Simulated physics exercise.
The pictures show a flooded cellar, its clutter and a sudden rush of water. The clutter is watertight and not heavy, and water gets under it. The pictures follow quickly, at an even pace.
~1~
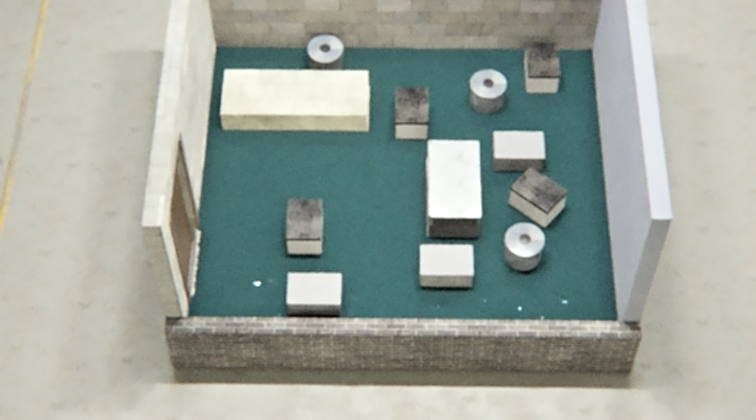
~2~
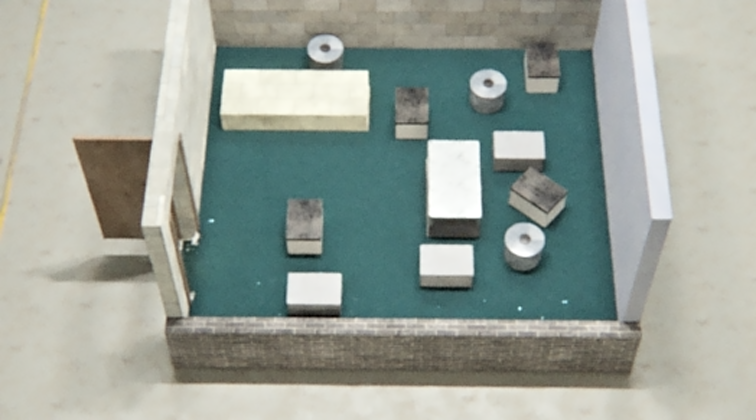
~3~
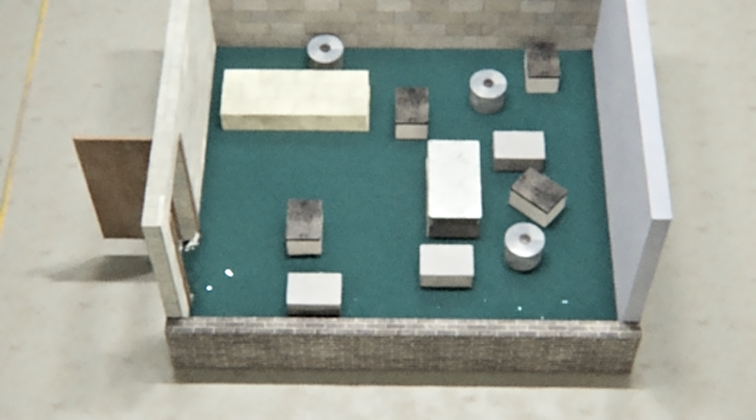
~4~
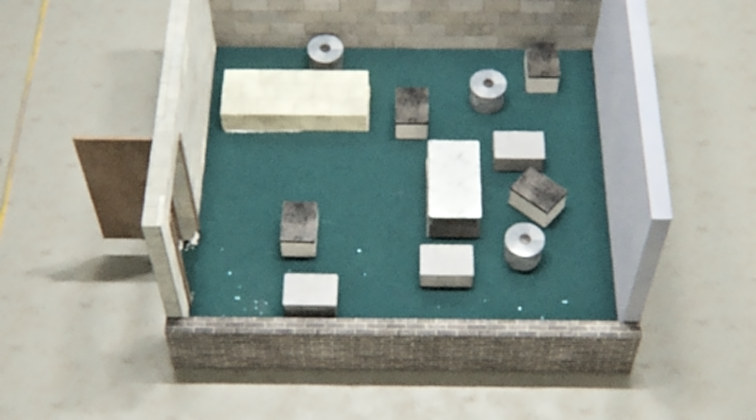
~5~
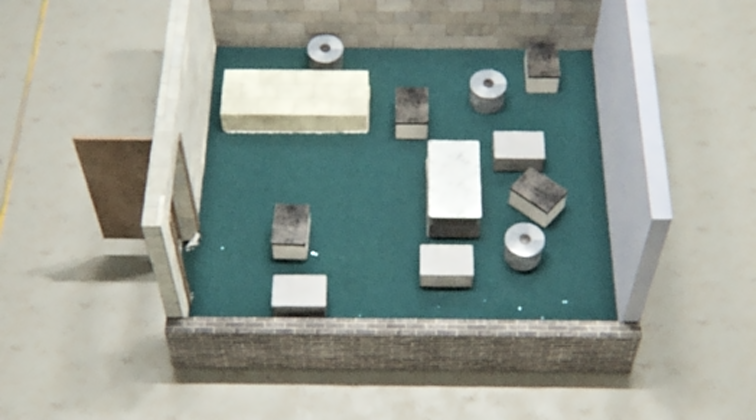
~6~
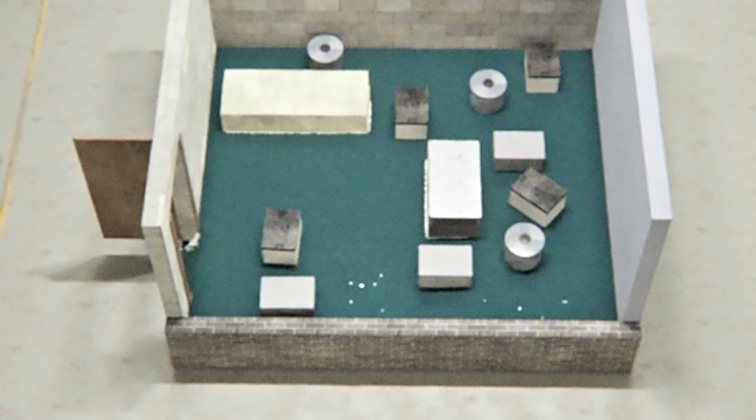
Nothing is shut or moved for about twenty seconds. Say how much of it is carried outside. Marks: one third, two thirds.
Share: From one to two thirds.
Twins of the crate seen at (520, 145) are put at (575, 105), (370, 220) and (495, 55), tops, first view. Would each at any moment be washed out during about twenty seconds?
As listed: Left behind, gone, kept in.
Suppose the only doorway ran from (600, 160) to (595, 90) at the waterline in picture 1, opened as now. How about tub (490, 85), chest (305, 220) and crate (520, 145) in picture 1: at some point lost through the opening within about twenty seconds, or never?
One after the other: Carried outside, inside, carried outside.
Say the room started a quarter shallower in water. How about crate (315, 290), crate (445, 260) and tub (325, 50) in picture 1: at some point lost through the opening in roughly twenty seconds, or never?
In turn: Yes, through, inside.
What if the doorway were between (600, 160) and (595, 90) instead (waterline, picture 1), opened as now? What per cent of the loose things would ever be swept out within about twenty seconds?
Close to 70 %.
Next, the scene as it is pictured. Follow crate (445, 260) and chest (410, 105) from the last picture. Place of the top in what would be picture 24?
Close to (320, 261) and (292, 179).
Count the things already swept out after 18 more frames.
It comes to 2.
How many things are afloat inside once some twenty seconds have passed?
That makes 6.
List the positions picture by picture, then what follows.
The first frame shows a crate at (314, 289) floats; a chest at (304, 219) floats; 0 of 10 have shifted.
The second frame shows a crate at (314, 289) floats; a chest at (304, 219) floats; 0 of 10 have shifted.
The third frame shows a crate at (314, 289) floats; a chest at (304, 219), afloat; 0 of 10 have shifted.
The fourth frame shows a crate at (310, 289) floats, close to its start; a chest at (299, 221) floats, close to its start; 1 of 10 have shifted.
The fifth frame shows a crate at (299, 291), afloat, close to its start; a chest at (290, 224), afloat, close to its start; 2 of 10 have shifted.
The sixth frame shows a crate at (287, 292) floats, a stride from its start; a chest at (281, 229), afloat, close to its start; 2 of 10 have shifted.
A moment on, 0 of 10 are out; 10 afloat.
Next, 2 of 10 are out; 8 afloat.
Later, 4 of 10 are out; 6 afloat.
In the end, 4 of 10 are out; 6 afloat.
